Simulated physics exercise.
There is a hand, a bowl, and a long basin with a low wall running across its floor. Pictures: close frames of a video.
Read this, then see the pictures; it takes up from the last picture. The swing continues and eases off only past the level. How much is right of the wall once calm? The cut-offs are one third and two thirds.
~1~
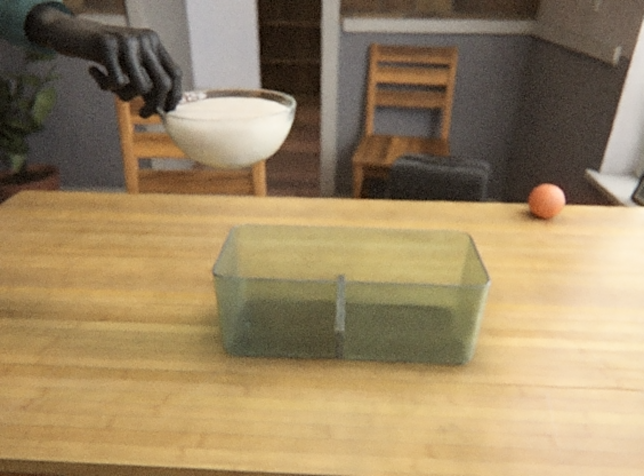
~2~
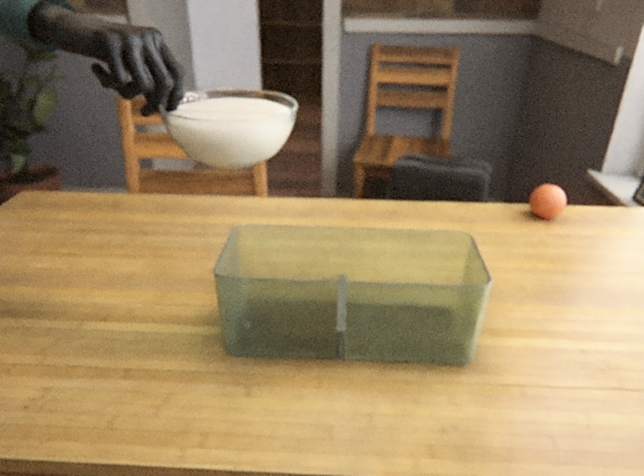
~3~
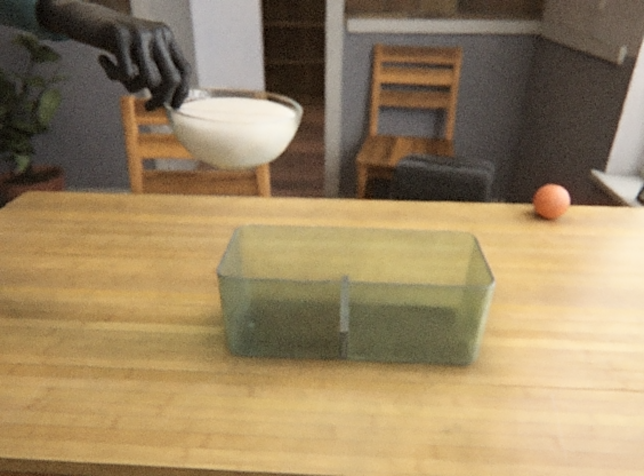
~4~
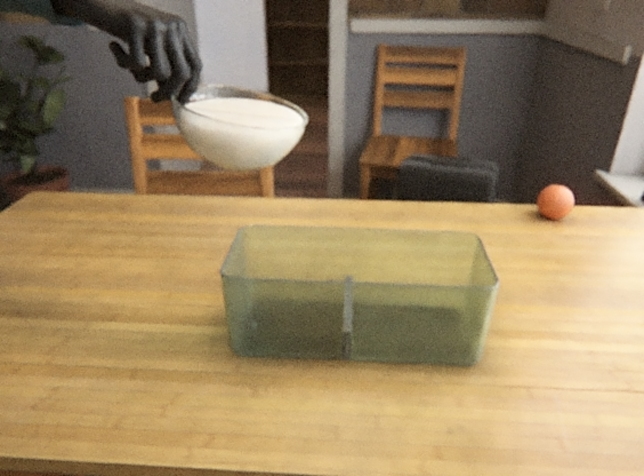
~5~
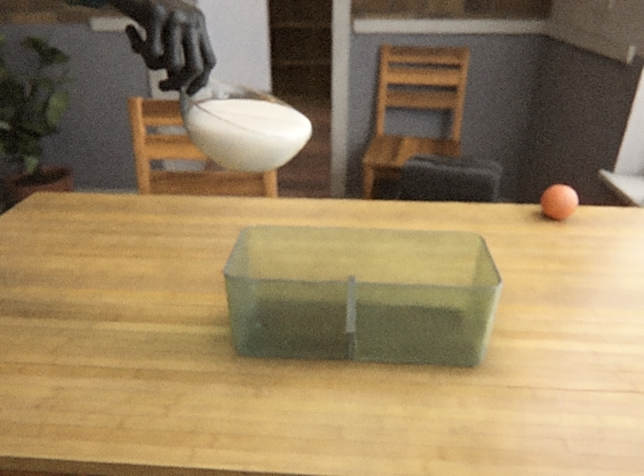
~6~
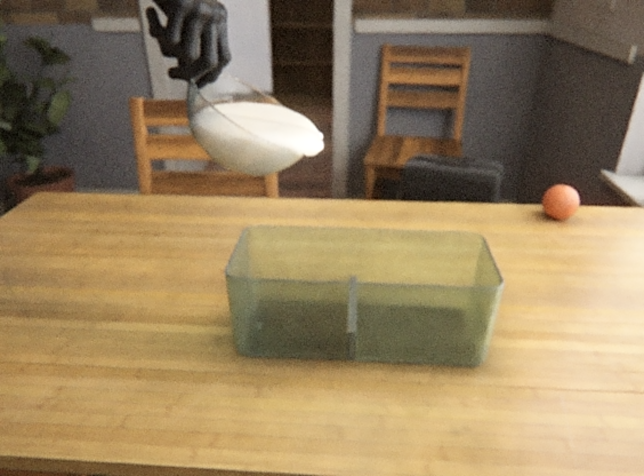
Well, the amount right of the wall reaches a third without passing two thirds.
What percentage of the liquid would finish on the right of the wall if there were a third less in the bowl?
35 per cent.
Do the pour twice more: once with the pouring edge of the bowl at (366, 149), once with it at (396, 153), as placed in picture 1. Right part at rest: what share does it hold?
Try one: 90 %; try two: 85 %.
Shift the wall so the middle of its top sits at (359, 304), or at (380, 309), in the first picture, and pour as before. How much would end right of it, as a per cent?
That'd be about 25 percent for the first and about 15 percent for the other.
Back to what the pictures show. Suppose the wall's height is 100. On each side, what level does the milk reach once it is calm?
The left reaches some 30 %, the right about 30 %.
A moment on, the tilt is 93° and 9 per cent is still to pour, 11 is left of the wall and 36 right of it.
Next, the tilt is 105° and 0 per cent is still to pour, 44 is left of the wall and 52 right of it.
Then the tilt is 105° and 0 per cent is still to pour, 47 is left of the wall and 51 right of it.
Later the tilt is 105° and 0 per cent is still to pour, 47 is left of the wall and 51 right of it.
Finally, 47 per cent lies left of the wall, 51 right of it and 2 outside.
